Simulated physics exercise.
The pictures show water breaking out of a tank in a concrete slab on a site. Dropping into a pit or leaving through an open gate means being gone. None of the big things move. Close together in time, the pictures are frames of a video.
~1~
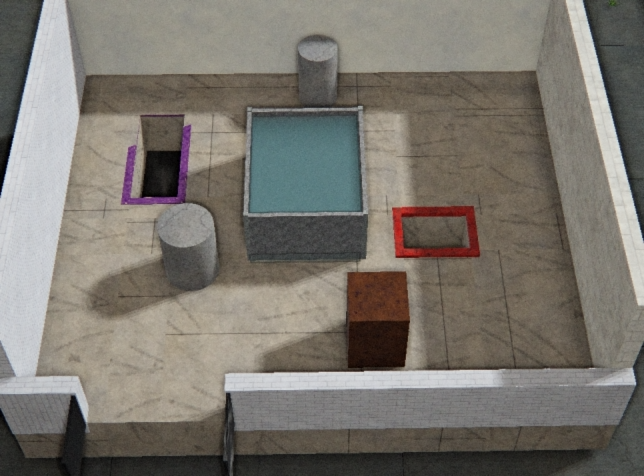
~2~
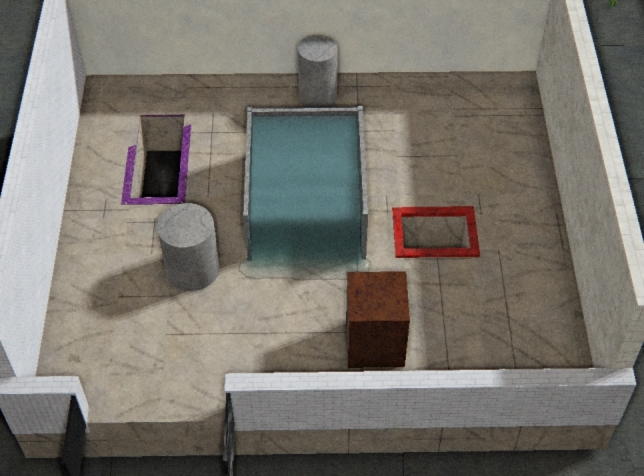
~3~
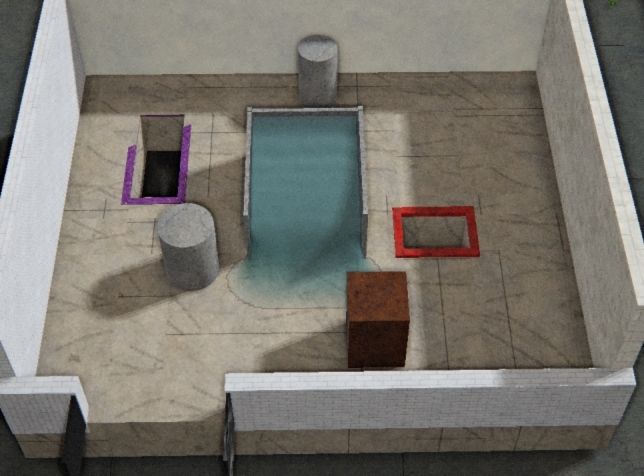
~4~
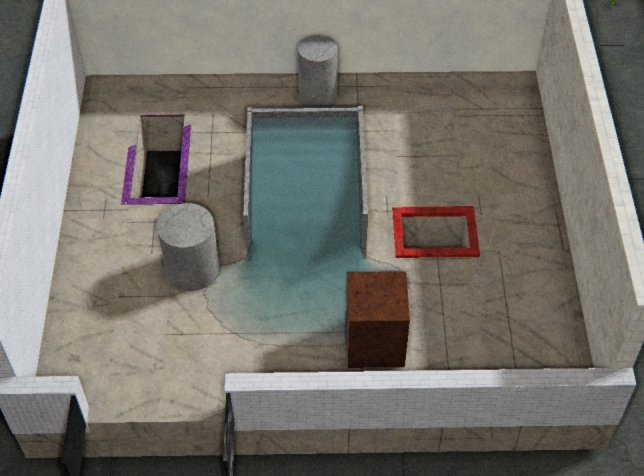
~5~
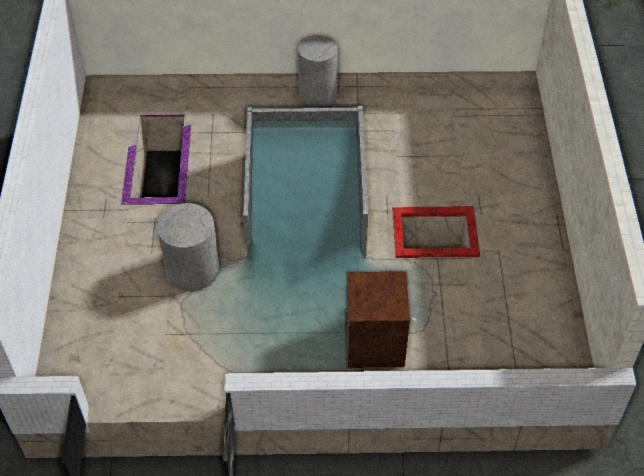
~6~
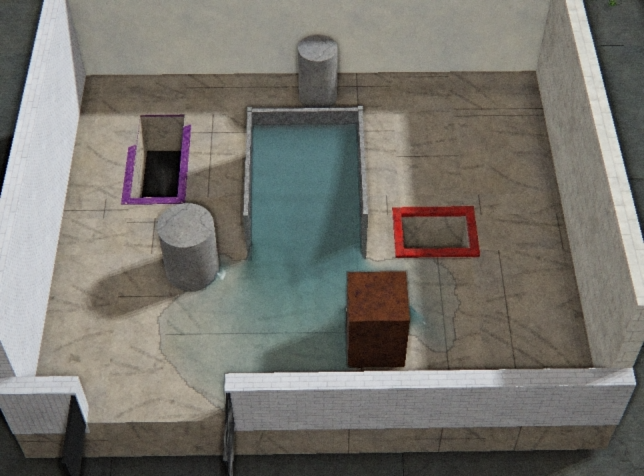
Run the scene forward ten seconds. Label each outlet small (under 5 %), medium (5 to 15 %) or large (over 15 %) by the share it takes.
Labels: Gate: Large, red pit: Small, purple pit: Medium.
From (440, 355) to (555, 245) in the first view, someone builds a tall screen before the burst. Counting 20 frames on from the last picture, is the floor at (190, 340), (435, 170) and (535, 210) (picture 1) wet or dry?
Taken in turn, the three points are soaked, unsoaked and soaked.
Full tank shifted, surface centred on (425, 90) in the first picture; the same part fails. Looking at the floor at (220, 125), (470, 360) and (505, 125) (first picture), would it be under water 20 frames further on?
Checking the three spots, I get high and dry, swamped, high and dry.
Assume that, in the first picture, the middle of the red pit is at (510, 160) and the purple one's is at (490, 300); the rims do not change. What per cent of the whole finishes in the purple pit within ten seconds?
Out of every hundred parts, the purple pit gets 30.
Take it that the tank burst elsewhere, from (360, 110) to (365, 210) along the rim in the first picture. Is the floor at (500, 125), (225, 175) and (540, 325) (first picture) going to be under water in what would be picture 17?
Point 1: Inundated; point 2: Unwetted; point 3: Inundated.
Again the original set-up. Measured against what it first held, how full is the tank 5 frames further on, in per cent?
It works out to roughly 42 %.
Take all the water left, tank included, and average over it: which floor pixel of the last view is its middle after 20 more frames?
Roughly (338, 312) in the last picture.
A moment on, water covers 30 % of the floor; the gate 3 %, the red pit 0 %, the purple pit 0 %.
Next, water covers 40 % of the floor; the gate 10 %, the red pit 0 %, the purple pit 0 %.
Then, water covers 50 % of the floor; the gate 17 %, the red pit 0 %, the purple pit 0 %.
Later, water covers 80 % of the floor; the gate 23 %, the red pit 1 %, the purple pit 2 %.
In the end, water covers 95 % of the floor; the gate 29 %, the red pit 1 %, the purple pit 7 %.
